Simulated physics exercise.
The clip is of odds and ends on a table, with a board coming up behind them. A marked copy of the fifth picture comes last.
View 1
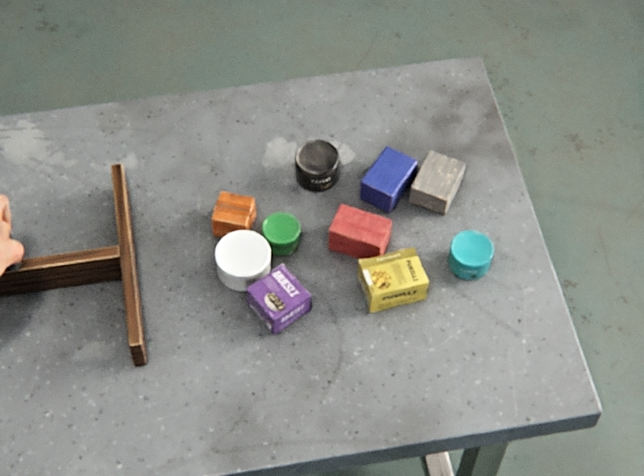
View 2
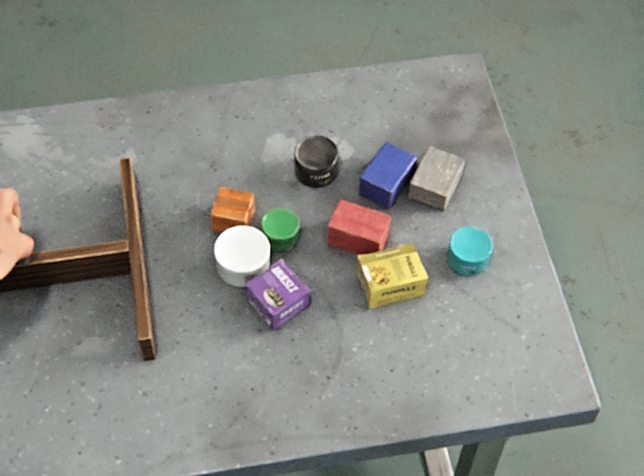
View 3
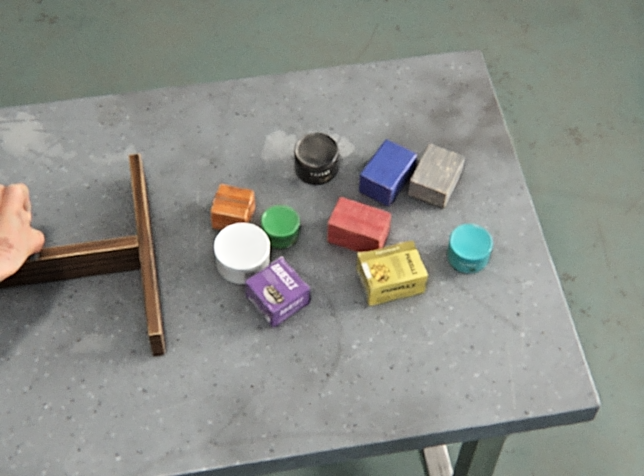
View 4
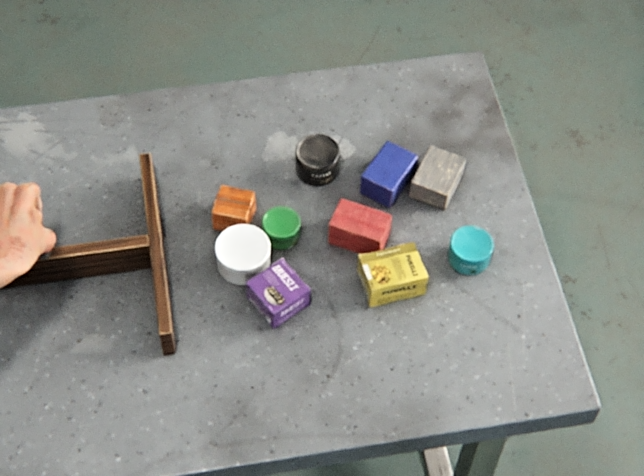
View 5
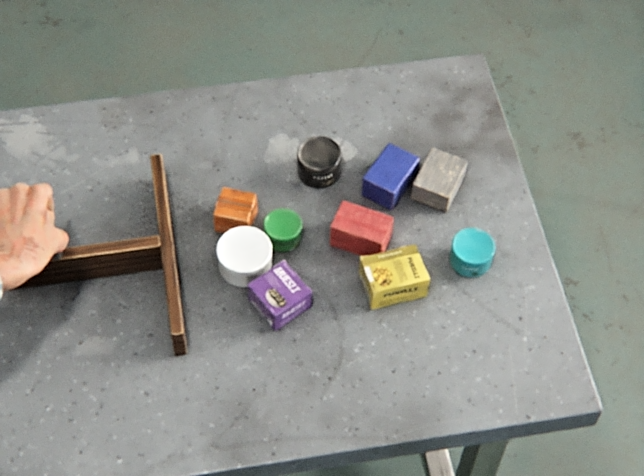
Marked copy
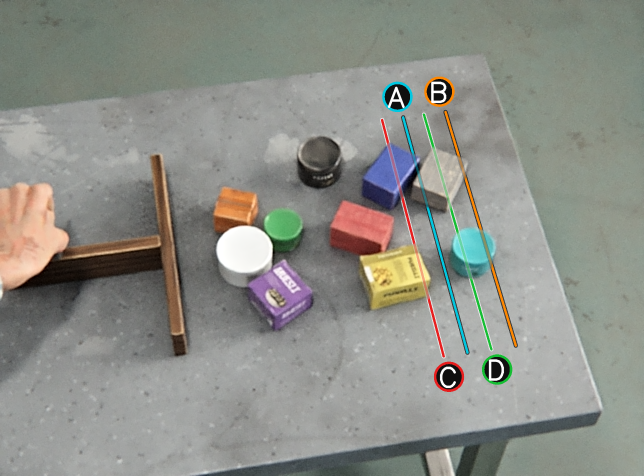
The clip shows a hand at the left sliding a wooden T-shaped board slowly rightward across a grey table, narrowing the gap to a loose group of coloured blocks, jars and small boxes, which stay still.
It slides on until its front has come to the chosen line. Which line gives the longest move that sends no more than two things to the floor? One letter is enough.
D.
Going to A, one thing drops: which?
It is the turquoise jar.
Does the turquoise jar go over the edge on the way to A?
Yes.
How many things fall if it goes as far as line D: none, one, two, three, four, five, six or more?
In all, two.
On the marked copy, A at (433, 227); B at (478, 221); C at (411, 230); D at (455, 224).
Taking D. A third of the way, board (272, 225); purple packet (313, 296); orange box (290, 202).
Two thirds of the way, board (377, 211); turquoise jar (513, 247); grey block (463, 172).
When it is over, board (455, 201); turquoise jar over the edge; grey block over the edge; two fallen.
As for the rest, A is within the limit but short; B drops five; C is within the limit but short.
